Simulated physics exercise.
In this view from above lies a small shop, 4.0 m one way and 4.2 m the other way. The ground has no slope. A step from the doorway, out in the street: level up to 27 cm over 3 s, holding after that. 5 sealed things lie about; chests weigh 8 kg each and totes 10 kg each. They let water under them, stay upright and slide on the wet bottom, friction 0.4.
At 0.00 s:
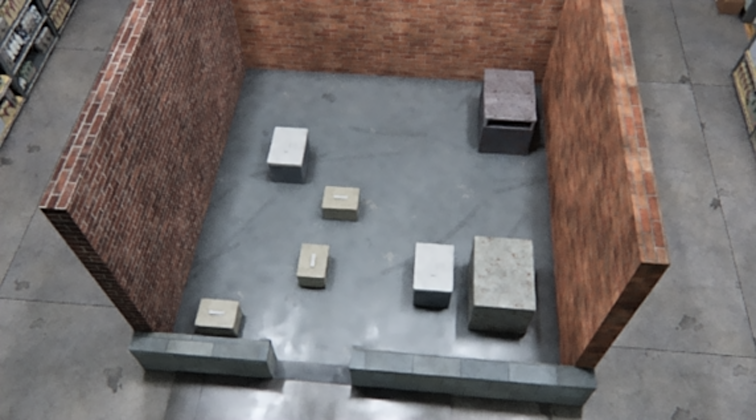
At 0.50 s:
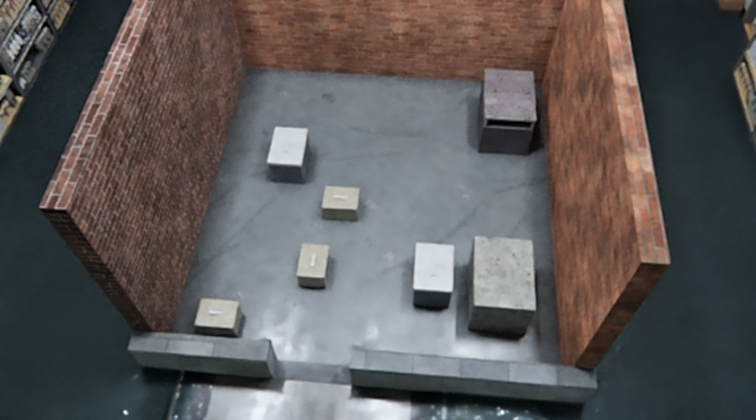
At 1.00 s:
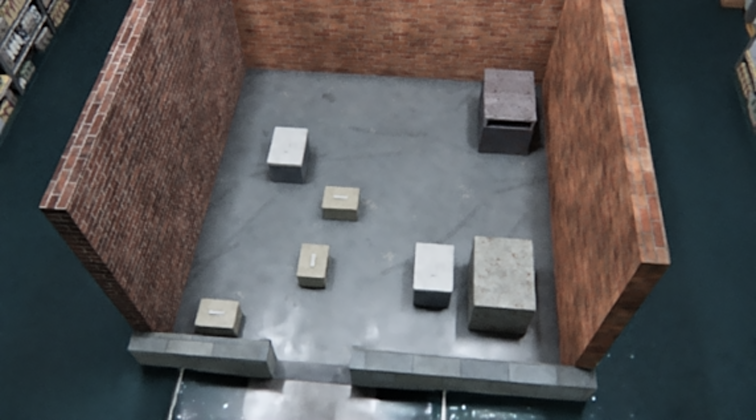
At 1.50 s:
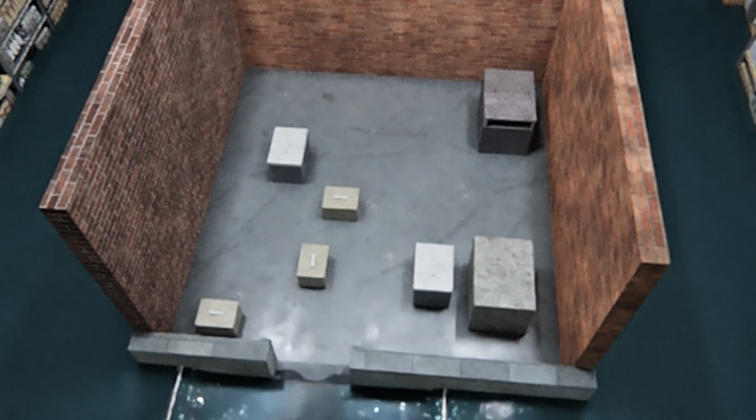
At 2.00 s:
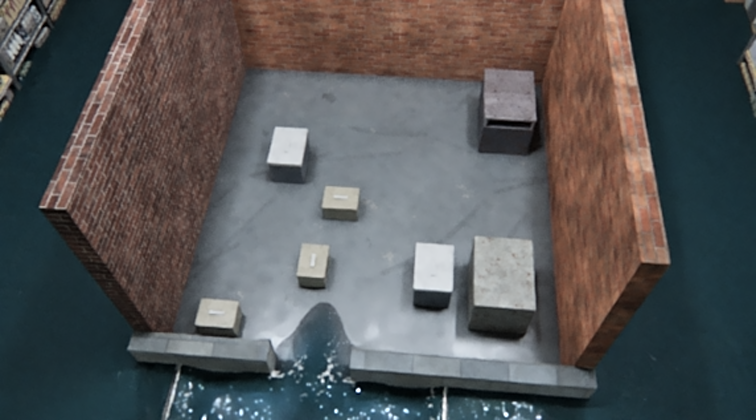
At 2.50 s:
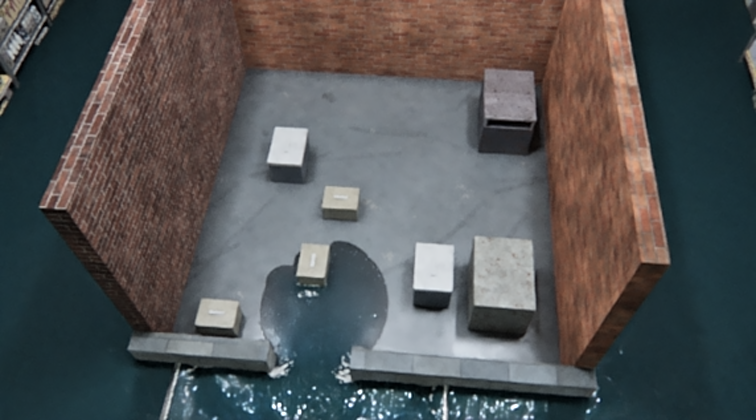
Dark water spread over the ground outside a small brick-walled shop, rose to the low front wall, then pushed through the doorway gap and fanned across the floor around one small box, while every box stayed put.
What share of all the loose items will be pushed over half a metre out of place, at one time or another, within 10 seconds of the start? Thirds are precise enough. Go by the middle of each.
I'd put it at between one and two thirds.
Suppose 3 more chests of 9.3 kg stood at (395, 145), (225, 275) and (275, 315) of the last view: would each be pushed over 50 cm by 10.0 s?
So the first ends up past the threshold, the second below the threshold, the third past the threshold.
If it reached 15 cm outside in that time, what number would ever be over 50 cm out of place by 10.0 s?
In that case the number is 0.
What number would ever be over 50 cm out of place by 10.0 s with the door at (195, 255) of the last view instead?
Result: 2.
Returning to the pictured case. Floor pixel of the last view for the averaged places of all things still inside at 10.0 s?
The average lands around (337, 168).
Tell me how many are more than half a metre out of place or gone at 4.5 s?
My count gives 1.
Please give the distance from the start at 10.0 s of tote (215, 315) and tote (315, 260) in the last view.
They've ended up 0 cm and 300 cm away, in that order.
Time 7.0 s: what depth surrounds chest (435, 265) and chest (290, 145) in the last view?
First about 3 cm, second about 11 cm.
After 3.5 s 0 of 5 are over 50 cm from their spots; 0 afloat.
After 4.5 s 1 of 5 are over 50 cm from their spots; 0 afloat.
After 7.0 s 3 of 5 are over 50 cm from their spots; 2 afloat.
After 10.0 s 3 of 5 are over 50 cm from their spots, and 3 have been at some point; 3 afloat.
